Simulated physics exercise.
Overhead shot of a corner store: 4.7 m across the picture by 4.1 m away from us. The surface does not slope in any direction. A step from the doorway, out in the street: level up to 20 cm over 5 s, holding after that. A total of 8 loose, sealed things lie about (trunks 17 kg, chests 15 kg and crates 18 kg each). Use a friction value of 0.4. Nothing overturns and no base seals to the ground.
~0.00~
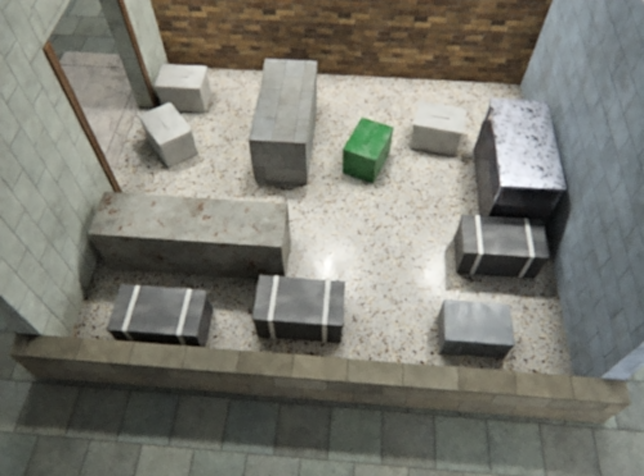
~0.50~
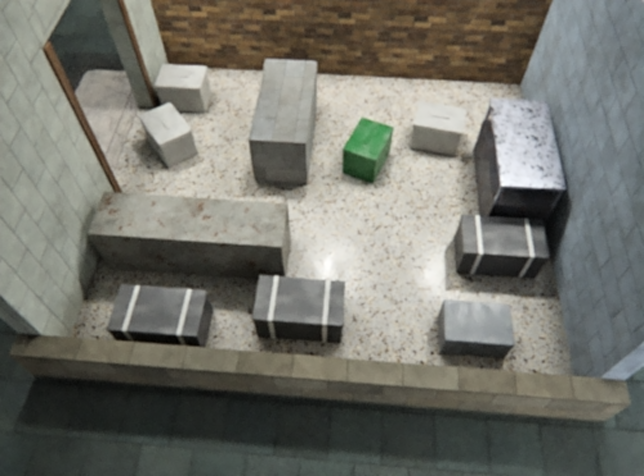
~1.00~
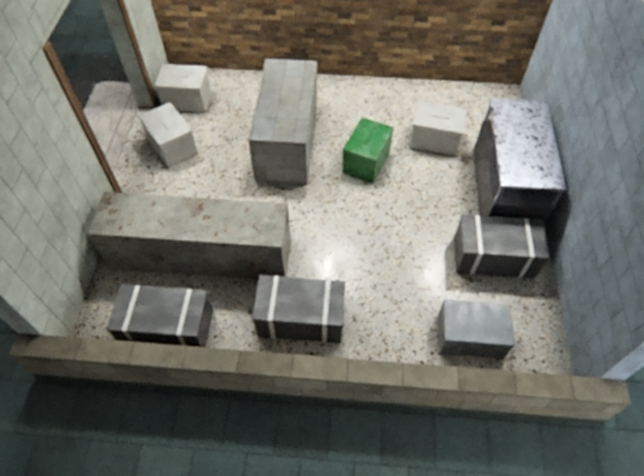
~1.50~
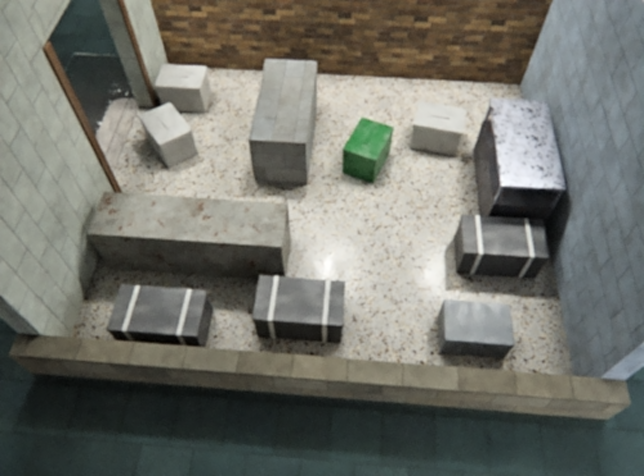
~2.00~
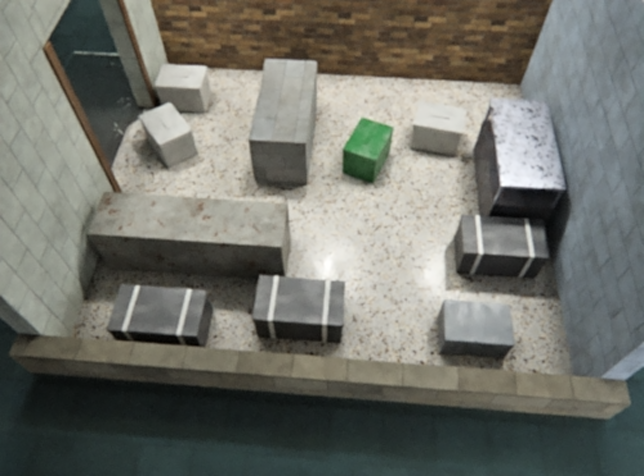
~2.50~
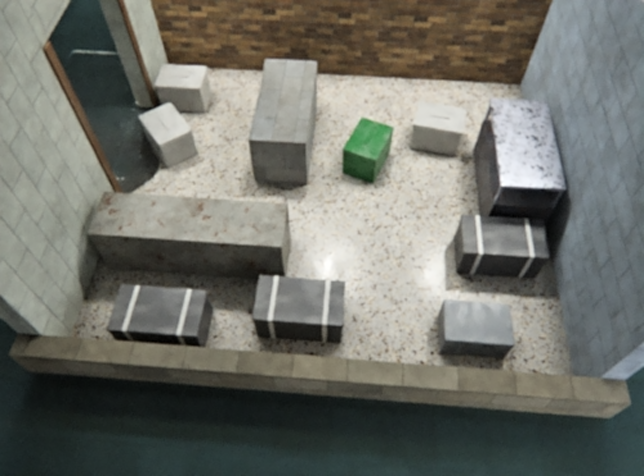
Dark water spread over the street outside a small tiled room and crept in through the doorway at the upper left, while the green box and all the gray and white blocks stayed still.
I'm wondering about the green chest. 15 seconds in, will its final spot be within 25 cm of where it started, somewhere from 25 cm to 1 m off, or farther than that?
It ends a short distance off.
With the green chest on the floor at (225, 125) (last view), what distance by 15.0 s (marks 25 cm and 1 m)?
It goes a long way.
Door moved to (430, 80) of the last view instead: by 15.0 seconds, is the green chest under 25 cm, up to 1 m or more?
By then the green chest has been carried a long way.
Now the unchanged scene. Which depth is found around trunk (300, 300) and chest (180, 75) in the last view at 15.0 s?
Depth approx. 9 cm / 13 cm.
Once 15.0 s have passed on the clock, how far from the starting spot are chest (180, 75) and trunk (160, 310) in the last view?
Net displacement, in order: 40 cm; 20 cm.
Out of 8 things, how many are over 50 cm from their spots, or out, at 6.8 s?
The number comes to 1.
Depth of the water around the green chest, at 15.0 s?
I'd say around 12 cm.
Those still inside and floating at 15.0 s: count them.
I'd say 8 of them.
After 3.5 s the green chest is near (369, 138), 0.0 m from its start, aground; 0 afloat.
After 6.8 s the green chest is near (369, 138), 0.0 m from its start, aground; 1 afloat.
After 11.0 s the green chest is near (349, 124), 0.3 m from its start, aground; 4 afloat.
After 15.0 s the green chest is near (333, 151), 0.5 m from its start, afloat; 8 afloat.
